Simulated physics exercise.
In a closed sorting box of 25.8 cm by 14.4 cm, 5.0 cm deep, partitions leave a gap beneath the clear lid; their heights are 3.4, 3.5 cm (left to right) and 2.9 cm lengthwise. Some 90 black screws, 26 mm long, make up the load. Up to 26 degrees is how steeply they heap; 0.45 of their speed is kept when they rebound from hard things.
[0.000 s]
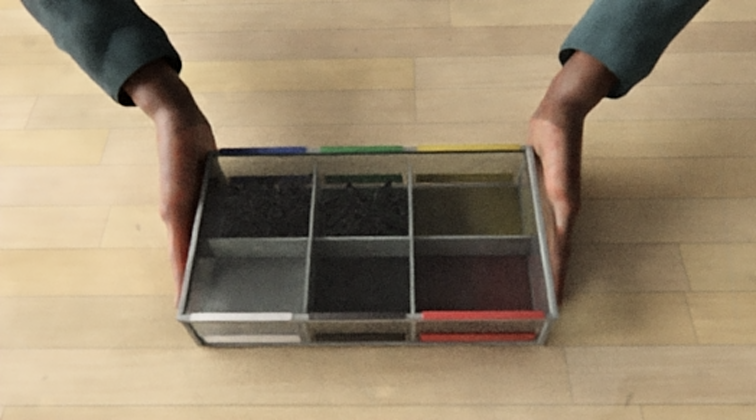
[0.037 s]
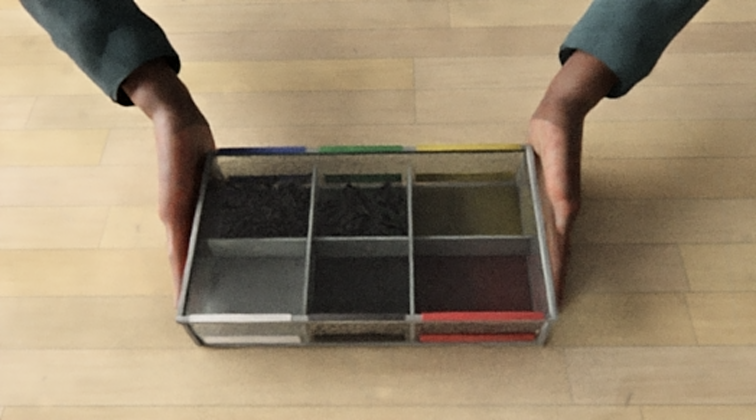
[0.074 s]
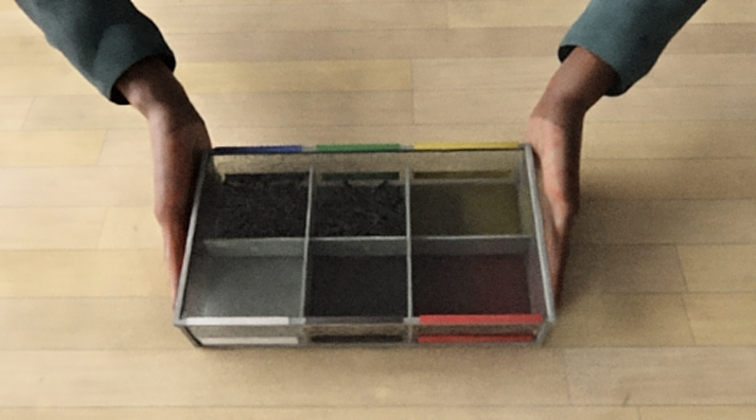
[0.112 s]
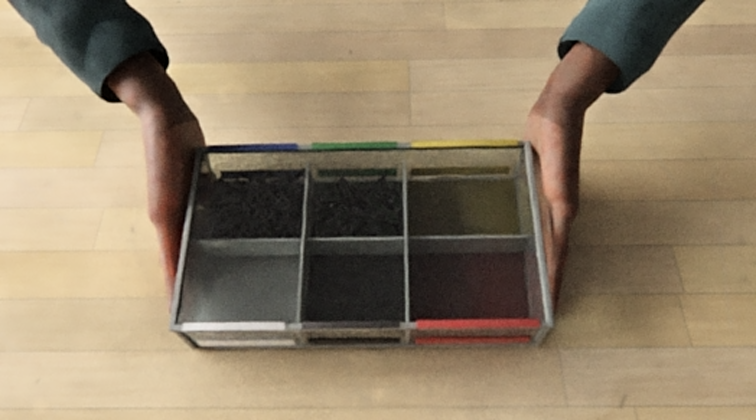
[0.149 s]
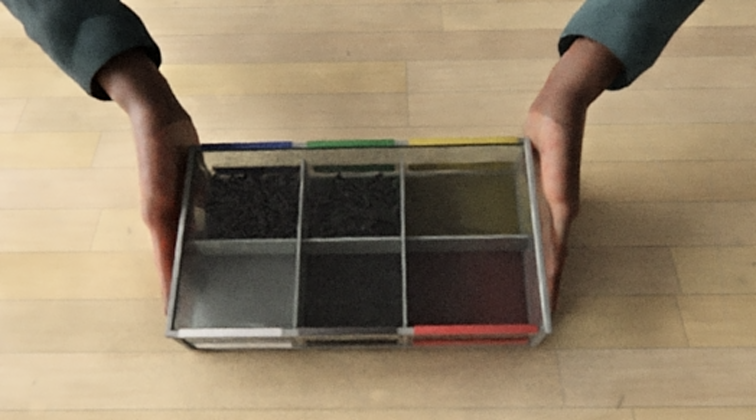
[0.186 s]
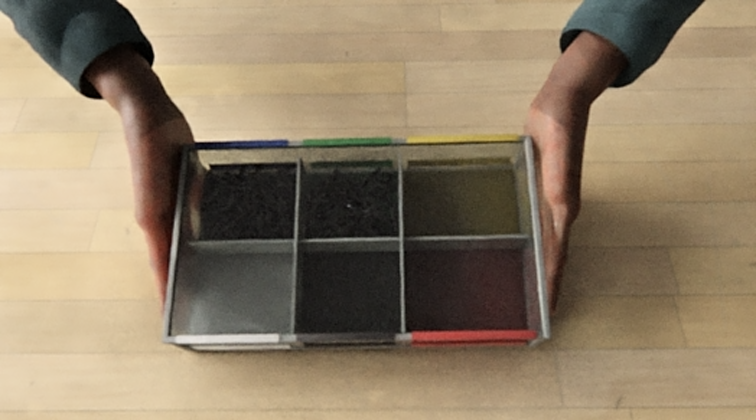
On a pale wooden plank surface, seen from above at a steady angle, two hands in dark teal sleeves grip a clear-lidded box by its sides. Its six compartments carry blue, green and yellow strips behind and white, black and red in front, with dark screws under blue and green. The hands gradually tilt the box, its left front corner dipping lowest, while the screws barely shift.
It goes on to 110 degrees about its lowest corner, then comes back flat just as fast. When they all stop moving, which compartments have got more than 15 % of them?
Once they stop: Red compartment has not, blue compartment has not, green compartment has not, yellow compartment has not, white compartment has, black compartment has.
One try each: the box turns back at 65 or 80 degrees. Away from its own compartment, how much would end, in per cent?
About 15 and about 30 per cent, in that order.
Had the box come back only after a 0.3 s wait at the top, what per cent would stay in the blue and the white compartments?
Result - blue: 0 %, white: 65 %.
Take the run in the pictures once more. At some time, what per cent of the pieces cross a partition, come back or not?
Close to 100 in a hundred.
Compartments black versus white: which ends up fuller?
The larger amount is in the white one.
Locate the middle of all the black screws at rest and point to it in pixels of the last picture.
Approximately (272, 321) in the last view.
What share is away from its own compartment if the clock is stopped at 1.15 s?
Roughly 40 percent.
After 1.15 s, tilt 110 degrees; blue 35 %, green 25 %, white 35 %, black 10 %.
After 1.79 s, tilt 50 degrees; white 65 %, black 35 %.
After 2.47 s, tilt 0 degrees; white 65 %, black 35 %.
By 2.8 s all is still; red 0 %, blue 0 %, green 0 %, yellow 0 %, white 65 %, black 35 %.
